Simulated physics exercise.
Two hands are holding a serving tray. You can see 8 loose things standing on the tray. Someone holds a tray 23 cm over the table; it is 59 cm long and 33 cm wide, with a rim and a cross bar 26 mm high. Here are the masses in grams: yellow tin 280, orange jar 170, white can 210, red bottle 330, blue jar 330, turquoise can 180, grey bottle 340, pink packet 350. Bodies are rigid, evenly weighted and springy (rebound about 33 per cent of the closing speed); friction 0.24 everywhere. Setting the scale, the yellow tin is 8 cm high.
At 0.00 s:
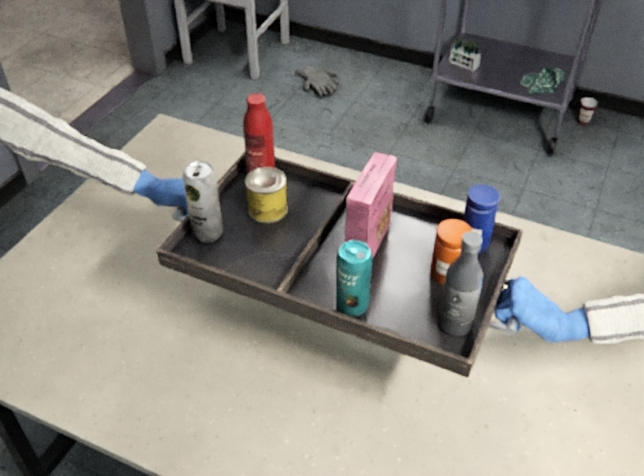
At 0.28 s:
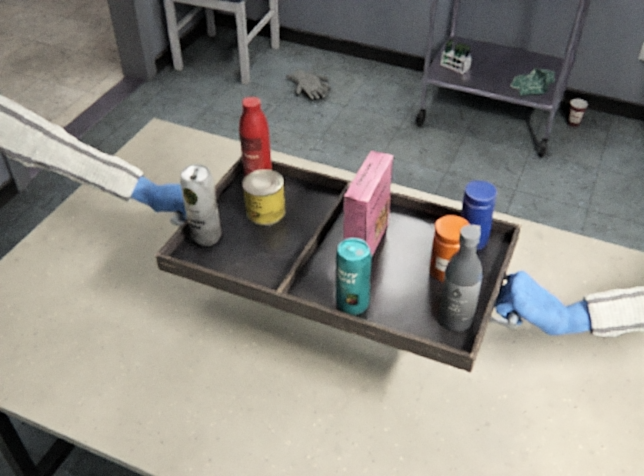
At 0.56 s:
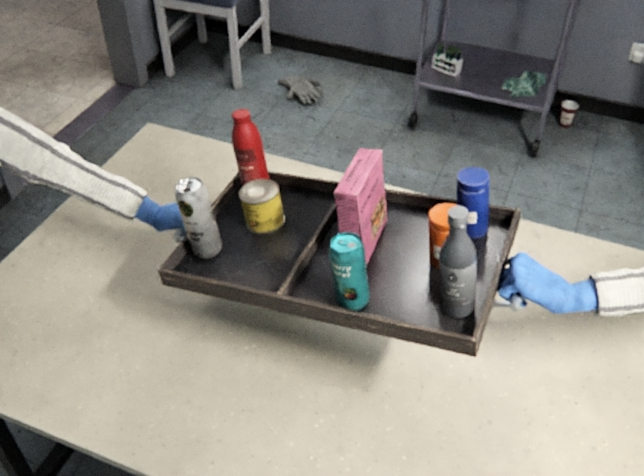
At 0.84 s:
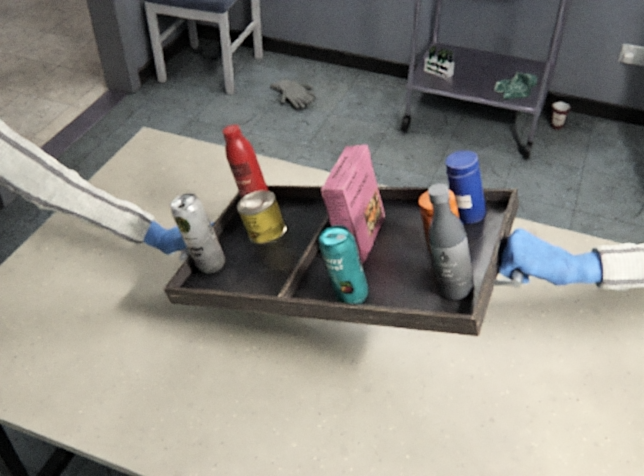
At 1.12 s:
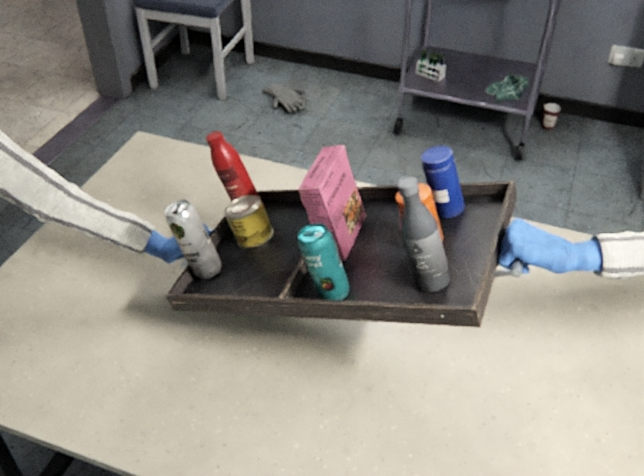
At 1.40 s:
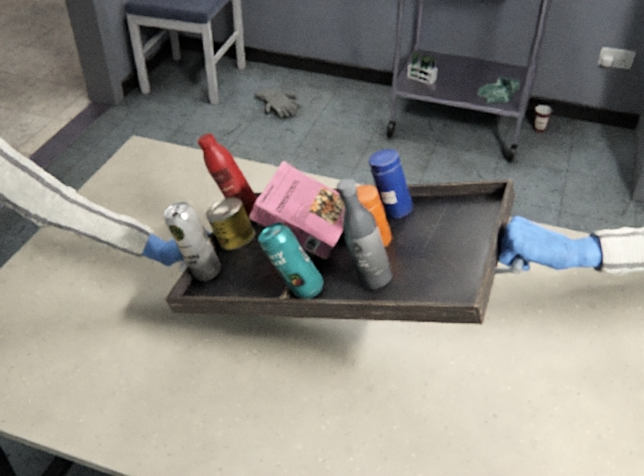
A tray held by two gloved hands tilts down leftward, and its containers slide left.
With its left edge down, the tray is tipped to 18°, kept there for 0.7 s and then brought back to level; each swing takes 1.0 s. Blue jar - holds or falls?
It comes down.
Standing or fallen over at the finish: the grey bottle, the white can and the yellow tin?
Here's how it ends: The grey bottle comes down, the white can never goes down, and the yellow tin never goes down.
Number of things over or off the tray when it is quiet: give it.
It adds up to 5.
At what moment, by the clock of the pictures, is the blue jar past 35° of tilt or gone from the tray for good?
Around 1.8 s on the clock.
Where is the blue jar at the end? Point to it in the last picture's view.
In the end it sits at around (264, 176).
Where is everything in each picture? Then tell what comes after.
Tray level; blue jar (479, 220); yellow tin (267, 195), in the first picture.
Tray at 1°, left edge down; white can (201, 207); red bottle (255, 143), in the second picture.
Tray at 8°, left edge down; turquoise can (350, 273); grey bottle (458, 261), in the third picture.
Tray at 16°, left edge down; pink packet (355, 204); yellow tin (262, 217), in the fourth picture.
Tray at 18°, left edge down; red bottle (233, 175) tipped 4° from how it sat, in the fifth picture.
Tray at 18°, left edge down; blue jar (391, 184) slid 14 cm; red bottle (228, 177) tipped 9° from how it sat, in the sixth picture.
After 1.60 s, tray at 18°, left edge down; blue jar tipped 5° from how it sat near (342, 185); pink packet on its side; turquoise can tipped 42° from how it sat.
After 1.80 s, tray at 18°, left edge down; red bottle now off the tray; blue jar tipped 51° from how it sat near (335, 181); turquoise can on its side.
After 2.00 s, tray at 17°, left edge down; blue jar on its side near (321, 179); turquoise can on its side; grey bottle on its side.
After 2.40 s, tray at 6°, left edge down; blue jar on its side near (273, 165); turquoise can on its side; grey bottle on its side.
At rest (3.3 s), off the tray and tipped over, red bottle; tipped over on the tray, blue jar, turquoise can, grey bottle and pink packet; not toppled but over 5 cm from the start, yellow tin and orange jar; white can in place, give or take 5 cm. Seen from the same camera at the end, blue jar near (264, 176).
